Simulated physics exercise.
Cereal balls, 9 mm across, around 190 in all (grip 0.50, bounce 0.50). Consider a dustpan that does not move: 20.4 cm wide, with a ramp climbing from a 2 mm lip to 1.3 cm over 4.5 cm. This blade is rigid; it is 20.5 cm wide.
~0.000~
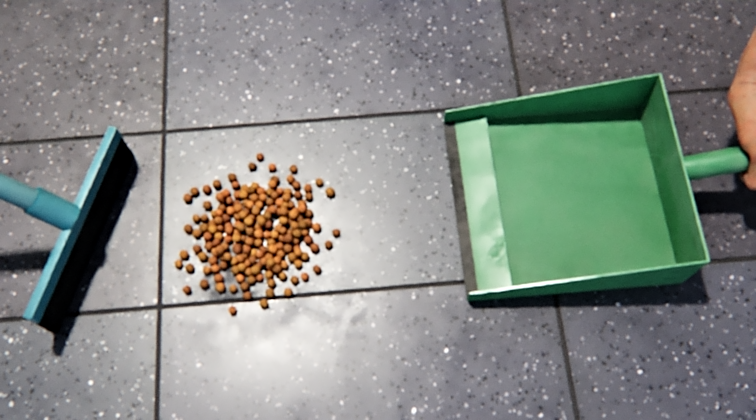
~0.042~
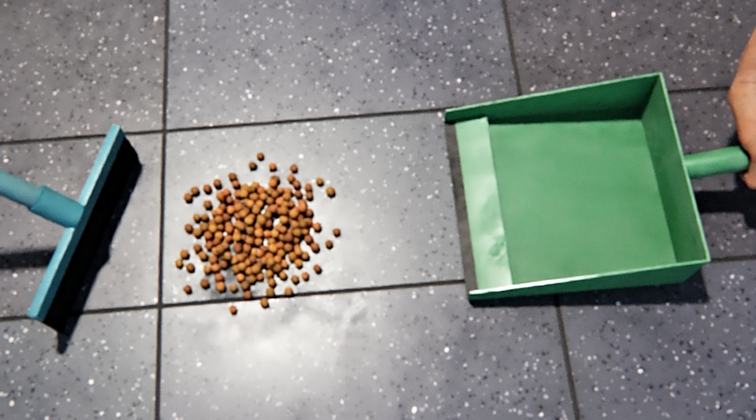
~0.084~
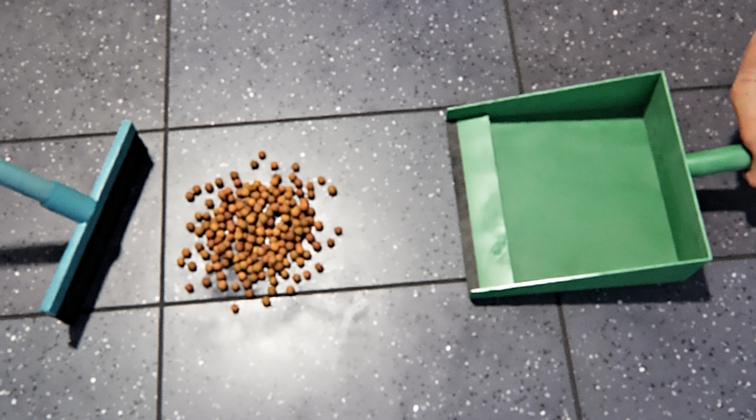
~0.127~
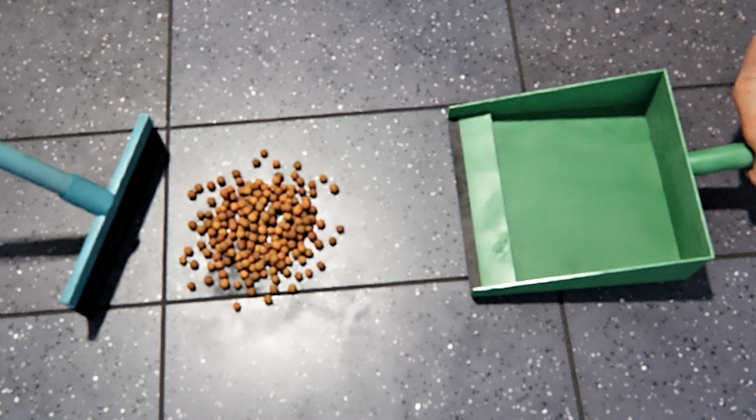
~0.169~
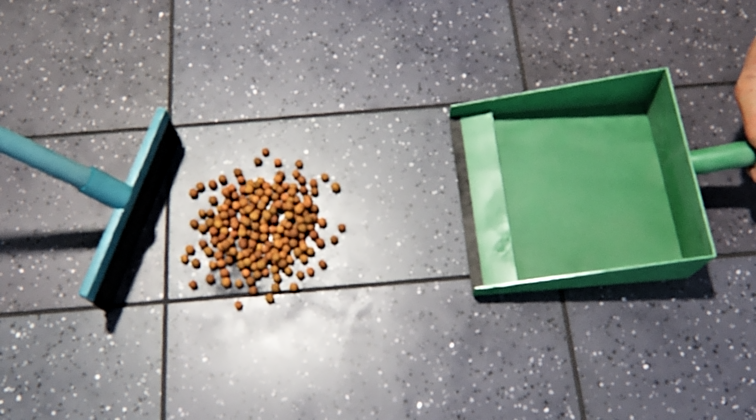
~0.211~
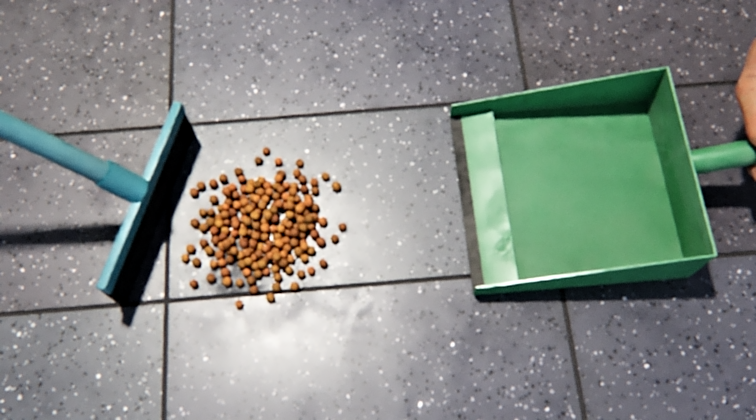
On a speckled tile floor, a teal broom slides right toward brown balls beside a green dustpan.
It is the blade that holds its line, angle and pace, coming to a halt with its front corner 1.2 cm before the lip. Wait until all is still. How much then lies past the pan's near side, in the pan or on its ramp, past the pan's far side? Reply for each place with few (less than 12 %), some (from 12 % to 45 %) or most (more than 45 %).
Near side - few; pan - few; far side - few.
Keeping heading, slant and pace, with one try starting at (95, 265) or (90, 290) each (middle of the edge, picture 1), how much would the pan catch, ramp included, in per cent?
Some 0 and 5 per cent.
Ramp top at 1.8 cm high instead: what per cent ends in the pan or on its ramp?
I'd expect close to 0 per cent.
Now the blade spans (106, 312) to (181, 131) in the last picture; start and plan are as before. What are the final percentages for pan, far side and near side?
Final per cent - pan 20, far 0, near 25.
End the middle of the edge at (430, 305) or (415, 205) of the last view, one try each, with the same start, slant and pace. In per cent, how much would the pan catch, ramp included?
I'd expect about 20 percent, then about 10 percent.
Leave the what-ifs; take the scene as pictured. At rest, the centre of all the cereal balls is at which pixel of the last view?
(396, 228).
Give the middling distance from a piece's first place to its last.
Somewhere around 12 centimetres.
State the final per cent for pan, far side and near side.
In per cent - near side 0, pan 0, far side 5.
Then, at 0.57 s, middle of the blade 19 cm from the lip; 0 % over the lip, far side 0 %, near side 0 %.
Then, at 0.81 s, middle of the blade 10 cm from the lip; 0 % over the lip, far side 0 %, near side 0 %.
After 1.16 s, middle of the blade 5 cm from the lip; 0 % over the lip, far side 5 %, near side 0 %.
At rest (1.5 s), near side 0 %, pan 0 %, far side 5 %, in front of the lip or behind the blade 95 %.
